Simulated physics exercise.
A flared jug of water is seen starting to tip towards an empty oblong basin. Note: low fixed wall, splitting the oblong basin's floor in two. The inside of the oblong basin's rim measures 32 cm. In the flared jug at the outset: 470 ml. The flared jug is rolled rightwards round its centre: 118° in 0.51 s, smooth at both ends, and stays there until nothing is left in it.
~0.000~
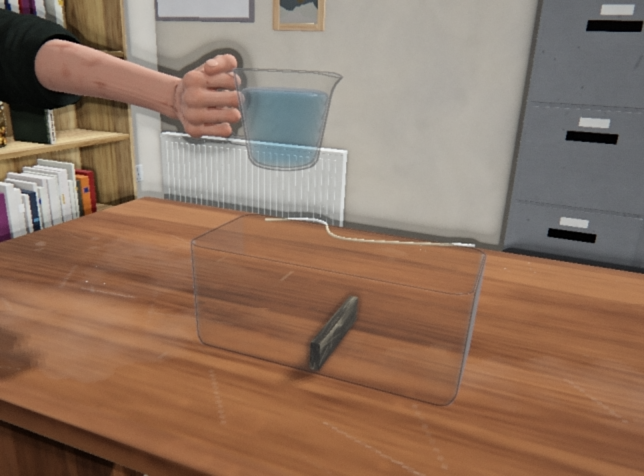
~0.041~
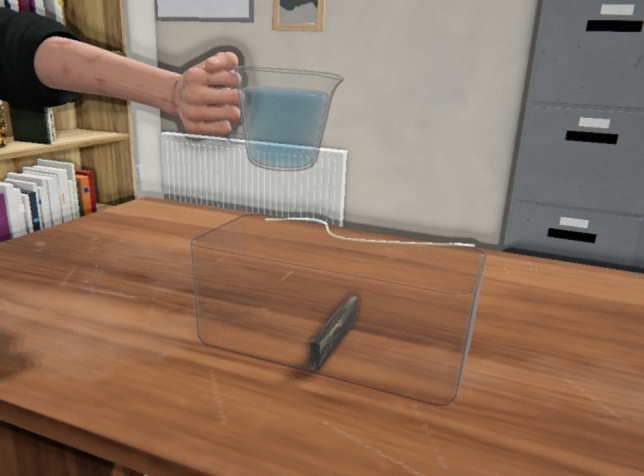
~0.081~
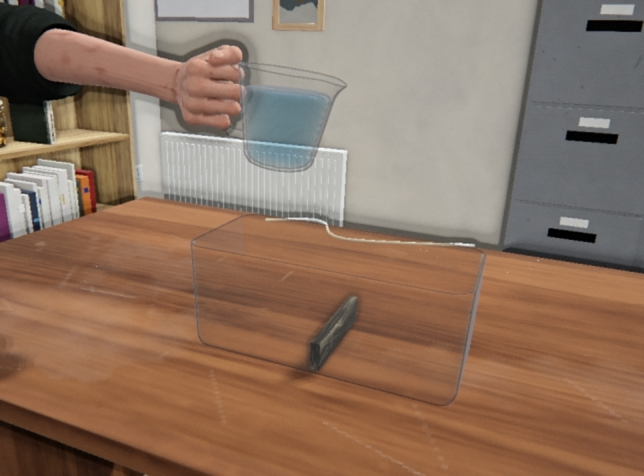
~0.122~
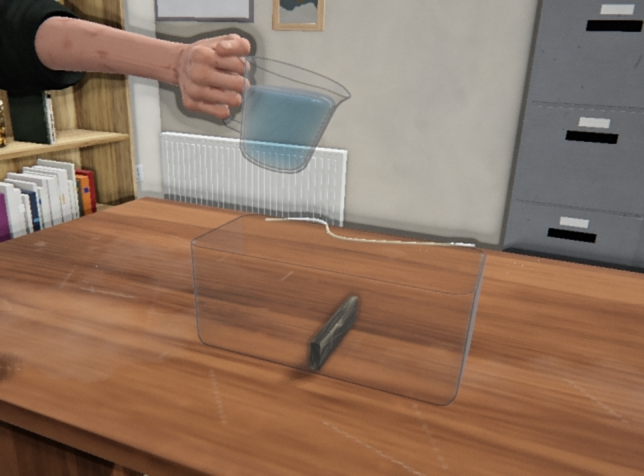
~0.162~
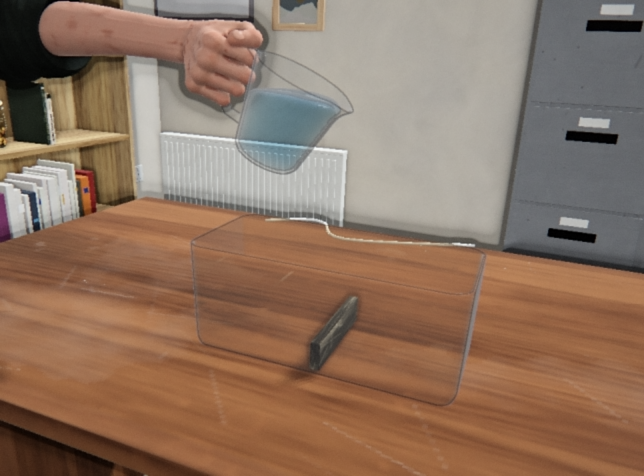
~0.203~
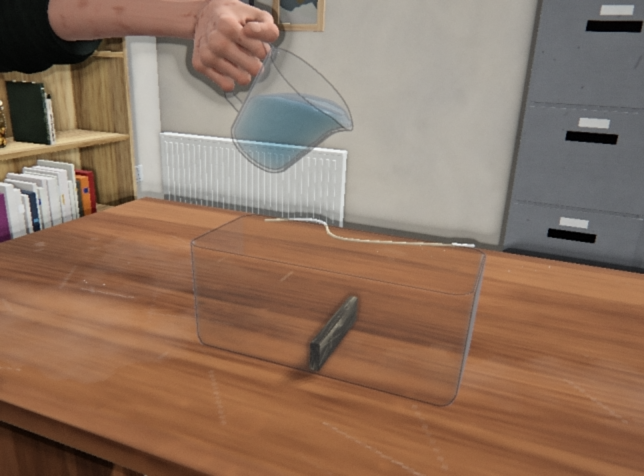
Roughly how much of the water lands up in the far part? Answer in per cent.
Around 85 %.
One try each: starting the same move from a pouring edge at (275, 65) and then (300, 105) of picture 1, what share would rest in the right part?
Try 1: 15 %; try 2: 30 %.
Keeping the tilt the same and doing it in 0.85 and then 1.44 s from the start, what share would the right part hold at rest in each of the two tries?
Try 1: Approx. 85 %; try 2: Approx. 90 %.
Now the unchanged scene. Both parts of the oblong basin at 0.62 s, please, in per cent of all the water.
I'd put the left at some 10 and the right at some 84.
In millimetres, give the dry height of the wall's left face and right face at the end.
About 32 mm left, about 14 mm right.
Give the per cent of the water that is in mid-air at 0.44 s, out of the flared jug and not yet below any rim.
It comes to about 32 percent.
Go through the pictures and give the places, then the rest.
It leans 0°; its right rim is at (342, 76); the water meets the walls at (248, 89) and (328, 94); the oblong basin's rim runs from (220, 228) to (480, 273); the wall's top is at (336, 319), in the first frame.
It leans 2°; its right rim is at (343, 78); the water meets the walls at (249, 88) and (328, 95), in the second frame.
It leans 7°; its right rim is at (346, 85); the water meets the walls at (251, 87) and (331, 97), in the third frame.
It leans 16°; its right rim is at (350, 96); the water meets the walls at (255, 87) and (336, 100), in the fourth frame.
It leans 27°; its right rim is at (353, 111); the water meets the walls at (257, 91) and (339, 105), in the fifth frame.
It leans 40°; its right rim is at (352, 130); the water meets the walls at (249, 105) and (352, 119), in the sixth frame.
By 0.44 s the tilt is 113° and 29 per cent is still to pour, 0 is left of the wall and 38 right of it.
By 0.62 s the tilt is 118° and 1 per cent is still to pour, 9 is left of the wall and 83 right of it.
By 0.81 s the tilt is 118° and 0 per cent is still to pour, 11 is left of the wall and 86 right of it.
By 1.01 s the tilt is 118° and 0 per cent is still to pour, 12 is left of the wall and 85 right of it.
At rest 12 per cent lies left of the wall, 85 right of it and 3 outside.
